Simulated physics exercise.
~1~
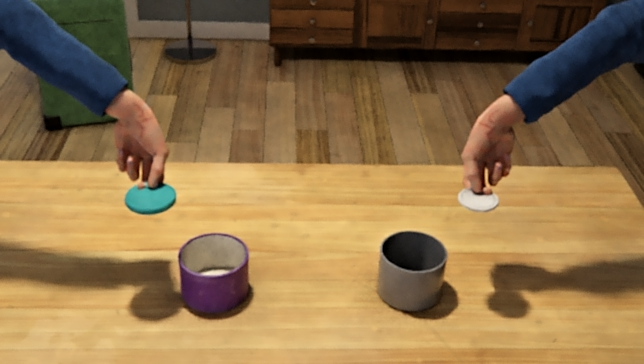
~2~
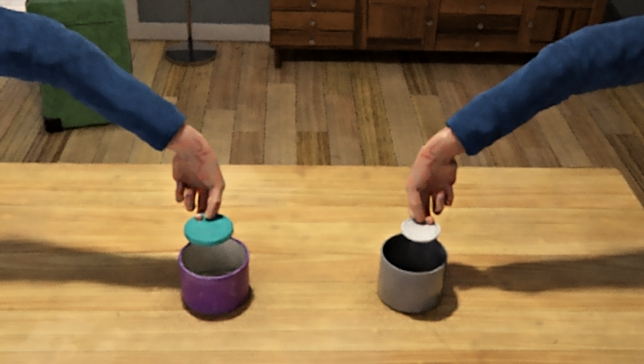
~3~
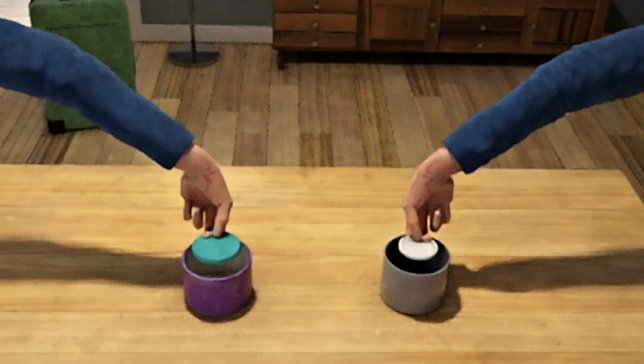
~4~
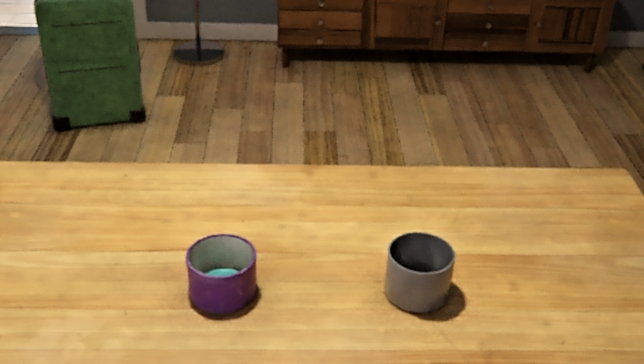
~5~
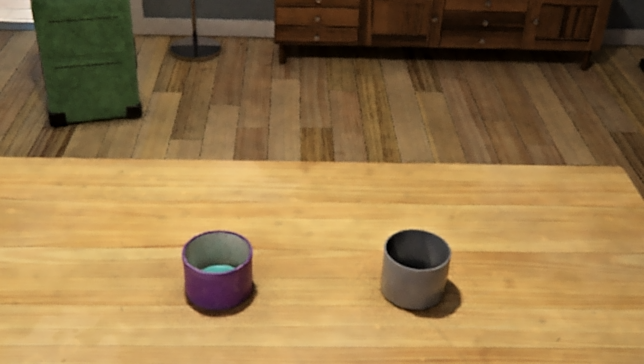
The clip opens on a wooden table where two blue-sleeved arms reach in from either side, the left hand holding a flat turquoise disc and the right a smaller white one. Below them stand two open containers, purple on the left and gray on the right. The hands move inward and bring each disc over a container. They then lower the discs into the openings. Next the hands are gone, and neither container is covered. The turquoise disc lies down inside the purple container, while the white one is out of sight, the gray container's dark opening uncovered.
